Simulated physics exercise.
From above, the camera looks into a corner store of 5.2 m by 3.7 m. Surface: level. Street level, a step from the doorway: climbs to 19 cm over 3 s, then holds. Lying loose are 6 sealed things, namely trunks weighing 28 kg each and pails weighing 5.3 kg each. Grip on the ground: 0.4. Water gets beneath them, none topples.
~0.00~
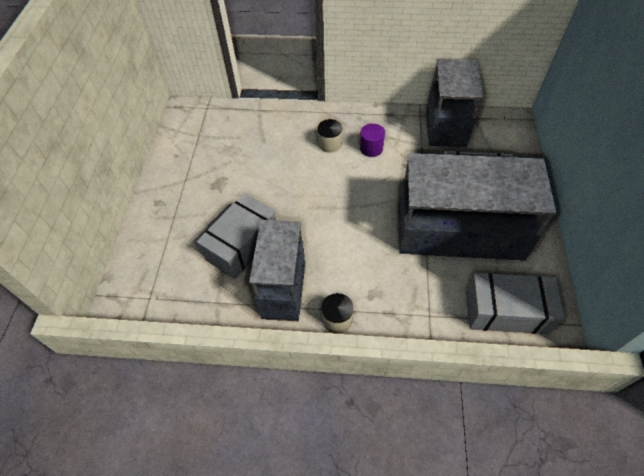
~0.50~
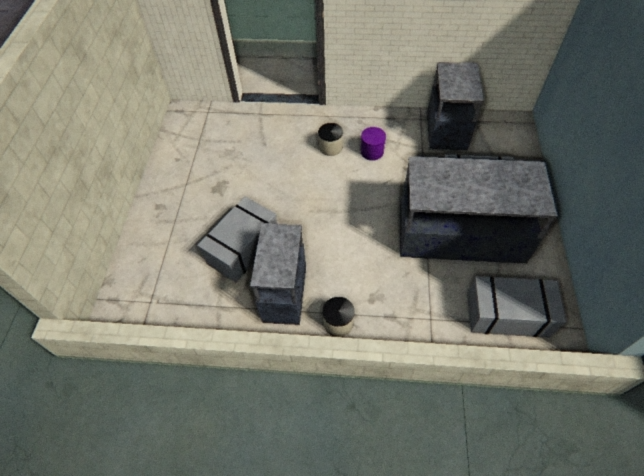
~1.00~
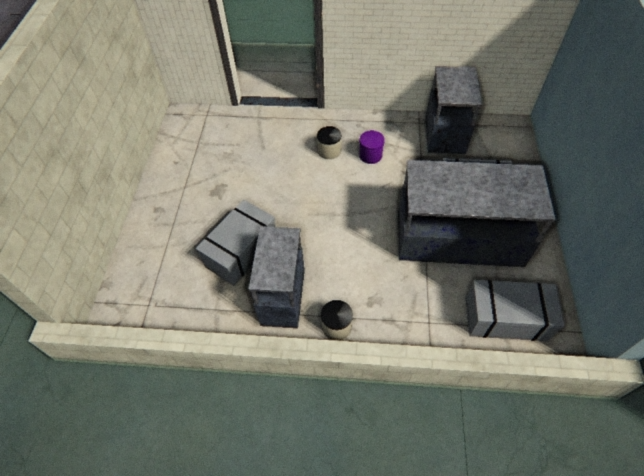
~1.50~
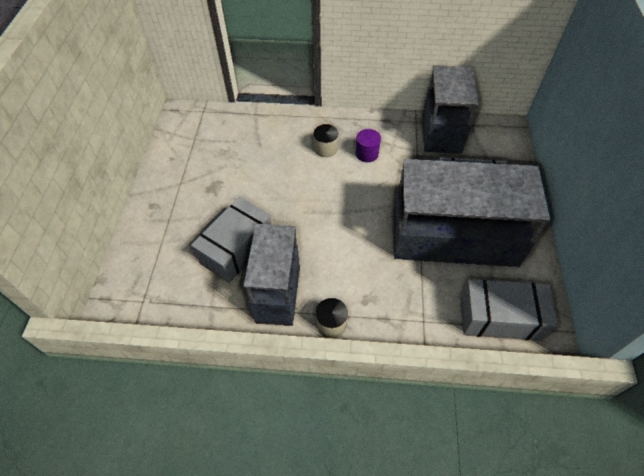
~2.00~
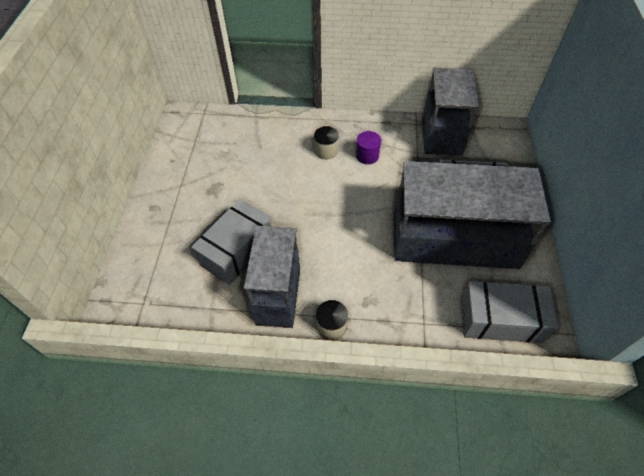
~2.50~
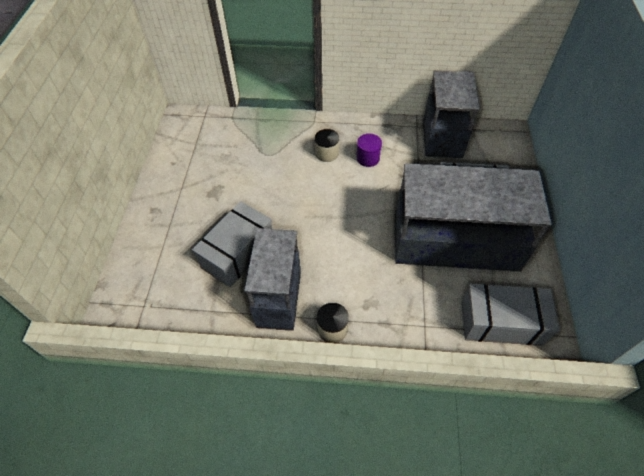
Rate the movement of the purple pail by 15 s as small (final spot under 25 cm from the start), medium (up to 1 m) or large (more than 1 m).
Small.
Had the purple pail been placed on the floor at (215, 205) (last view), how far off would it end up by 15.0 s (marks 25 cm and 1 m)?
It goes a long way.
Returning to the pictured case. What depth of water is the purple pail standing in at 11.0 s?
Roughly 3 cm deep.
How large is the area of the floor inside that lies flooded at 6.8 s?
Roughly 13 m2 of it is wet.
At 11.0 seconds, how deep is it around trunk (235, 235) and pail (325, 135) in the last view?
About 12 and 5 cm.
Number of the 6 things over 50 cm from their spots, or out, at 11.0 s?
3 of them.
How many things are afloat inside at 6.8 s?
At that point I count 0.
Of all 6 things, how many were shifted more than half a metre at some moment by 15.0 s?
The count comes to 3.
After 3.5 s the purple pail is near (370, 142), 0.0 m from its start, aground; 0 afloat.
After 6.8 s the purple pail is near (370, 142), 0.0 m from its start, aground; 0 afloat.
After 11.0 s the purple pail is near (370, 142), 0.0 m from its start, aground; 3 afloat.
After 15.0 s the purple pail is near (370, 142), 0.0 m from its start, aground; 2 afloat.
